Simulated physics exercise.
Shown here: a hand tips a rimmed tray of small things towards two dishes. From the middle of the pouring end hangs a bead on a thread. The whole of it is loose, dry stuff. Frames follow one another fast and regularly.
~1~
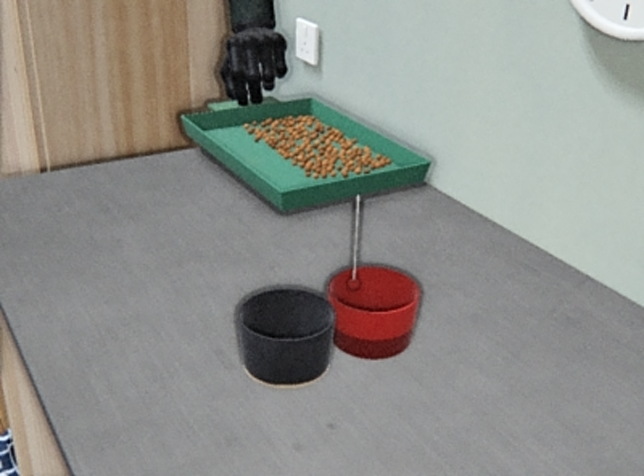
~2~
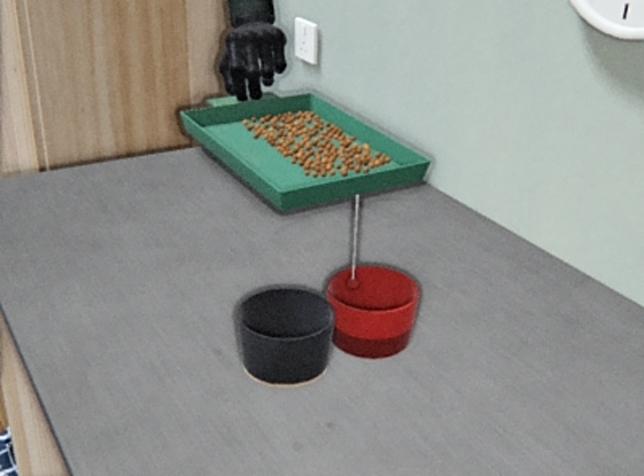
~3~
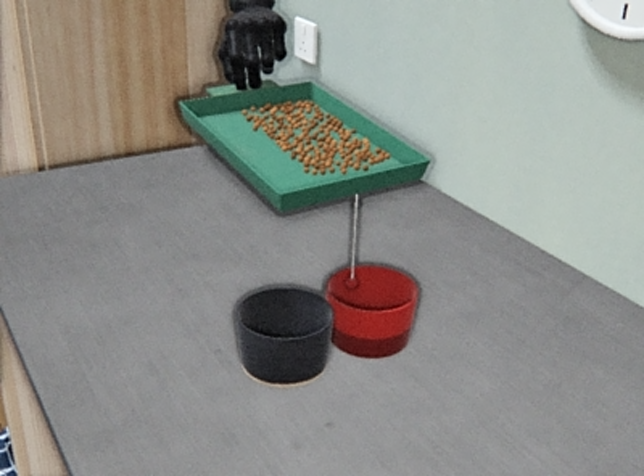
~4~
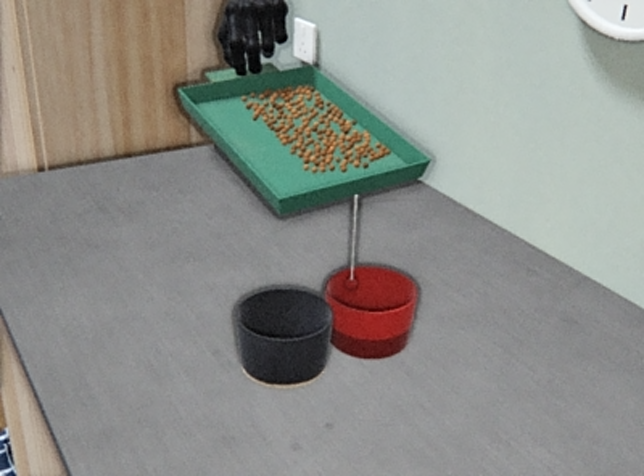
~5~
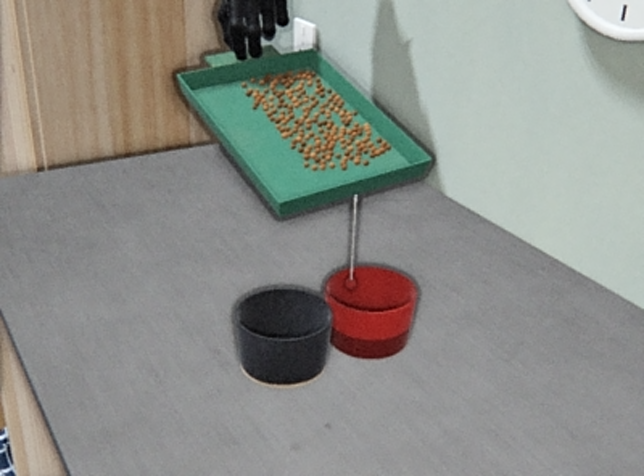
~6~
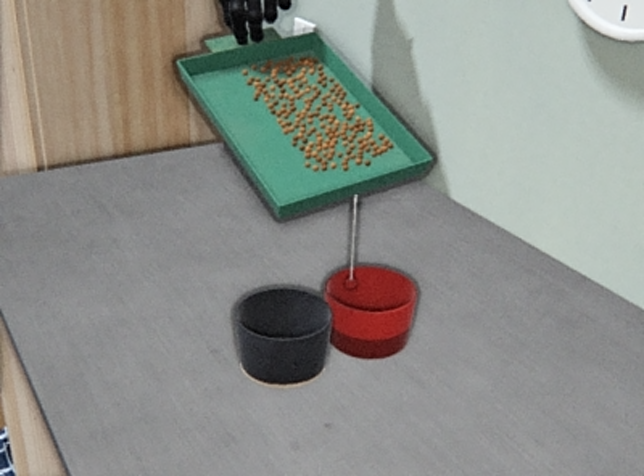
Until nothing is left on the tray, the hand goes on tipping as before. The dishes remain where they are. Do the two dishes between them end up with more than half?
Yes.
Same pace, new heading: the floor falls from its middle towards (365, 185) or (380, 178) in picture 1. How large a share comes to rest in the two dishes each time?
The first try would leave around 20 per cent there, the second around 30 per cent.
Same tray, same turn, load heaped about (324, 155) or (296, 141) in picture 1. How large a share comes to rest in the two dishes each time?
First case: Around 60 %; second case: Around 60 %.
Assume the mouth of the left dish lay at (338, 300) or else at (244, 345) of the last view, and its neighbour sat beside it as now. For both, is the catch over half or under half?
Short of half and then the bulk of it.
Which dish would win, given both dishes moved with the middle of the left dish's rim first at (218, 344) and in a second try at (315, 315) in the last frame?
It comes out as the one to the right in the first try and the one to the left in the second.
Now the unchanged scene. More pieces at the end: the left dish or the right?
That would be the leftward one.
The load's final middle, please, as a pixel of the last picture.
Somewhere around (290, 367) in the final view.
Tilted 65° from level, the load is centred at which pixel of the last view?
Load centre: Approx. (317, 203).
Shortly afterwards, tray tipped steeply; the bulk on the tray; only a few outside both; near a quarter in the air.
Next, tray tipped past a quarter turn; near a third on the tray; near a quarter in the left dish; near a quarter outside both; near a quarter in the air.
Some moments later, tray tipped past a quarter turn; near two thirds in the left dish; only a few in the right dish; near a third outside both.
In the end, tray tipped past a quarter turn; near two thirds in the left dish; only a few in the right dish; near a third outside both.
